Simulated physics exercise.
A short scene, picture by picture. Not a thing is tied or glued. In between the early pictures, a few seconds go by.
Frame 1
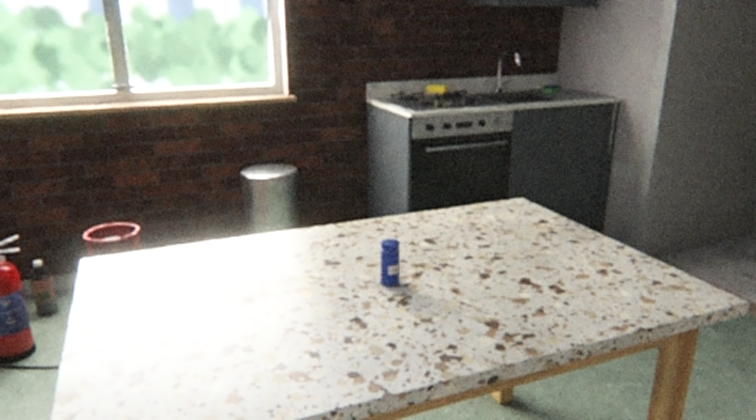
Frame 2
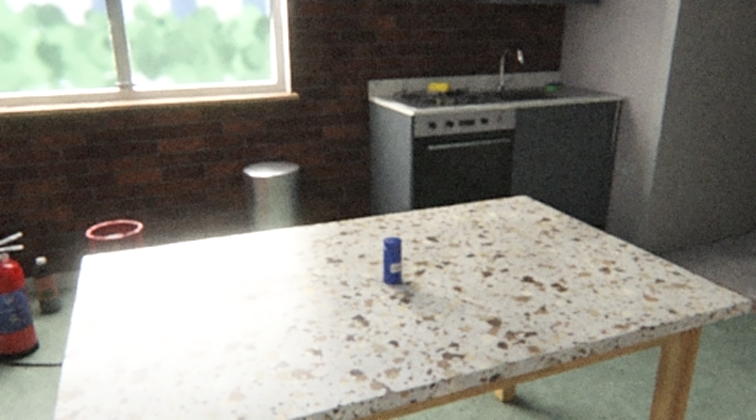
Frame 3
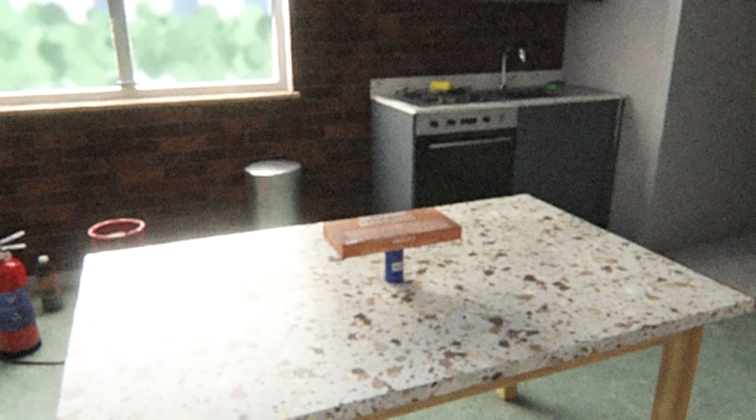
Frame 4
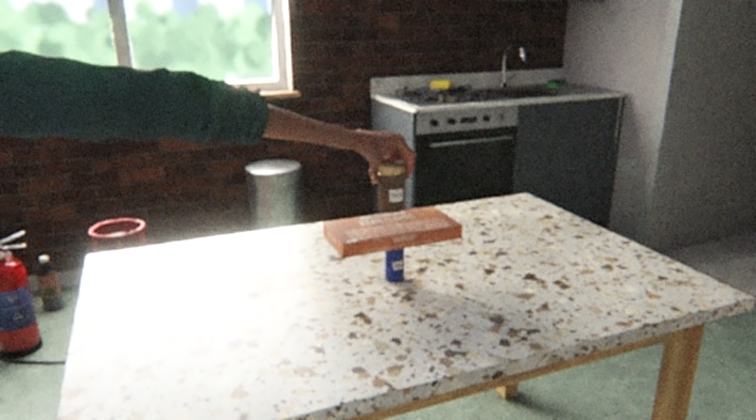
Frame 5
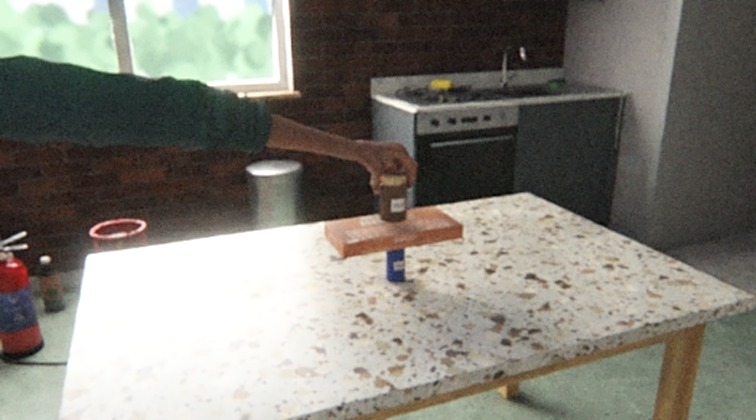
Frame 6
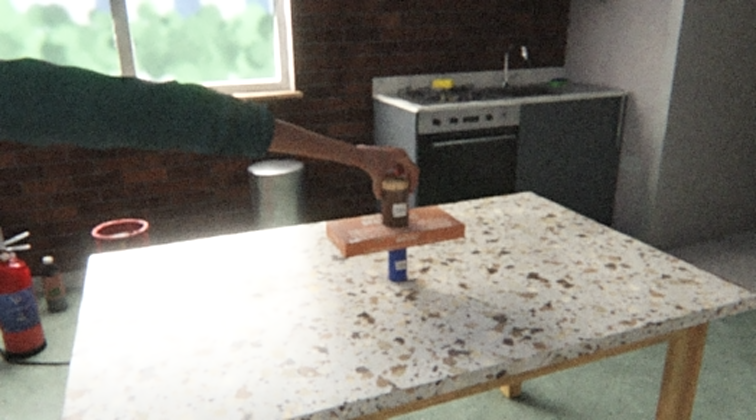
On a speckled table, an orange packet appears atop a blue container, and a hand lowers a brown jar onto it.
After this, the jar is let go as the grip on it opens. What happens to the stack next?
It will support the load.
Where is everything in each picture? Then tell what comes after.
The last thing is not in view yet, in the first picture.
The last thing is not in view yet, in the second picture.
The last thing is not in view yet; orange packet (392, 231), in the third picture.
Coming down; brown jar (391, 187); orange packet (392, 230), in the fourth picture.
Coming down; brown jar (393, 197); orange packet (393, 230), in the fifth picture.
Set down, still held; brown jar (395, 202); orange packet (395, 230), in the sixth picture.
Then, 0.30 s past the last view, nothing moves.
Then, 0.70 s past the last view, brown jar resting near (395, 202).
Finally, all 3 still in place. Final places as the last picture's camera would see them, brown jar near (395, 202). The stack stays up.
